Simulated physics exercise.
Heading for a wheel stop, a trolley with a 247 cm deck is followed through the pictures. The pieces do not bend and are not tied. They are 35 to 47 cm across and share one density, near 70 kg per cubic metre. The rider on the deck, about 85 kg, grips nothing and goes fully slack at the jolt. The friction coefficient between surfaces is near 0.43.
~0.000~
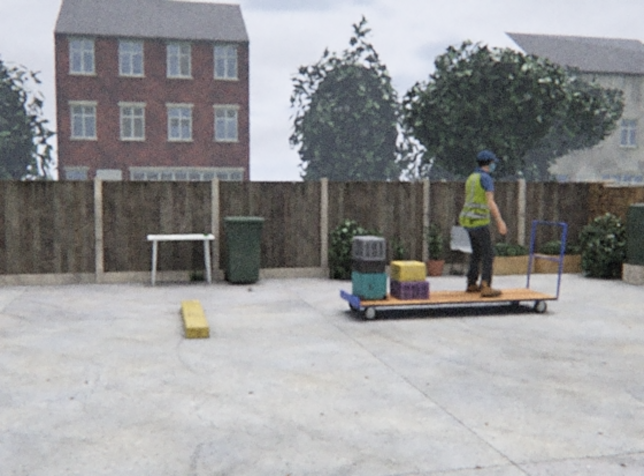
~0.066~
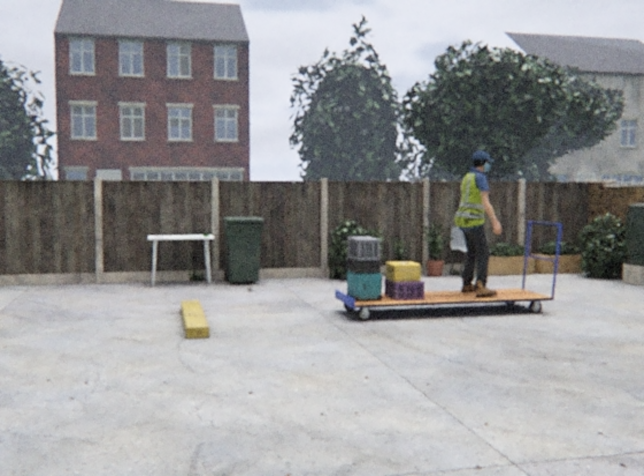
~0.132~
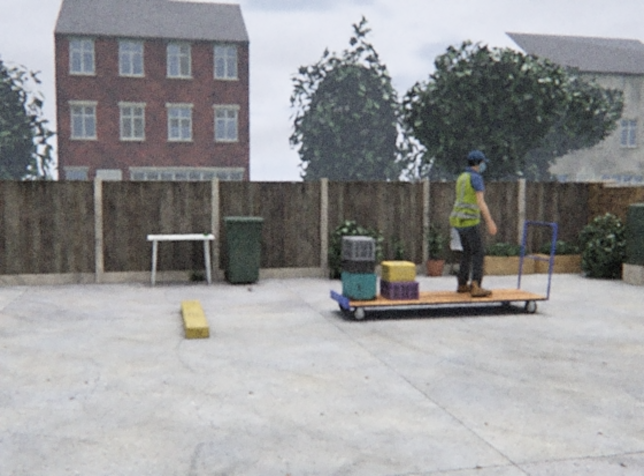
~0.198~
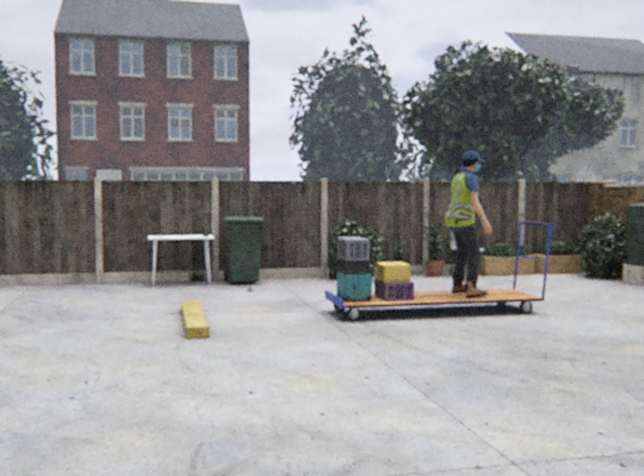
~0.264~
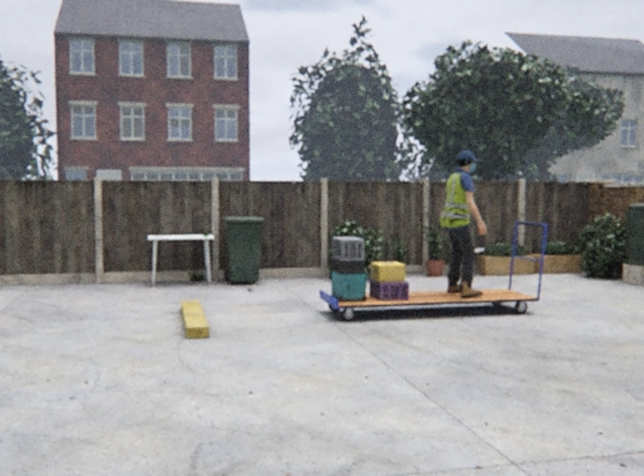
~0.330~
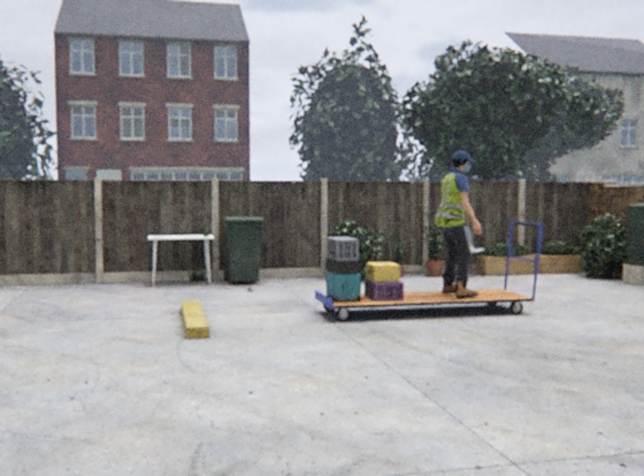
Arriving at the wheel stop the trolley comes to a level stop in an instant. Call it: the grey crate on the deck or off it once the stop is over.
On.
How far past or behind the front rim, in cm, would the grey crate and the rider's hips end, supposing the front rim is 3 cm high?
With that rim, grey stays 10 cm behind and the hips stay 100 cm behind.
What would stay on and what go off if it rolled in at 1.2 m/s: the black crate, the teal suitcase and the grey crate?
In that case black off, teal on, grey off.
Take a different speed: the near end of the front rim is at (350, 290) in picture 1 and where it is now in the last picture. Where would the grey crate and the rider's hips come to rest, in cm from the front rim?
The grey one would stop 40 cm past the front rim, and the hips 100 cm behind it.
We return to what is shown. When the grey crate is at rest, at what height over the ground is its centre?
The centre rests around 80 cm up.
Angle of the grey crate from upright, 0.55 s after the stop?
Around 0° from upright.
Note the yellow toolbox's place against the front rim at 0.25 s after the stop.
Roughly 60 cm short of the front rim.
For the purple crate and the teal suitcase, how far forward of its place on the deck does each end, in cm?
Ahead by: Purple 20, teal 5 (cm).
After 1.84 s the deck stops.
After 2.39 s the grey crate is 12 cm behind the rim, tilted 0°, near (206, 251) in the last picture's view.
After 2.84 s the grey crate is 10 cm behind the rim, tilted 5°, near (204, 251) in the last picture's view.
When all is still (4.7 s), nothing is past the rim; behind it, purple crate, yellow toolbox, teal suitcase, black crate, grey crate and the rider's hips.
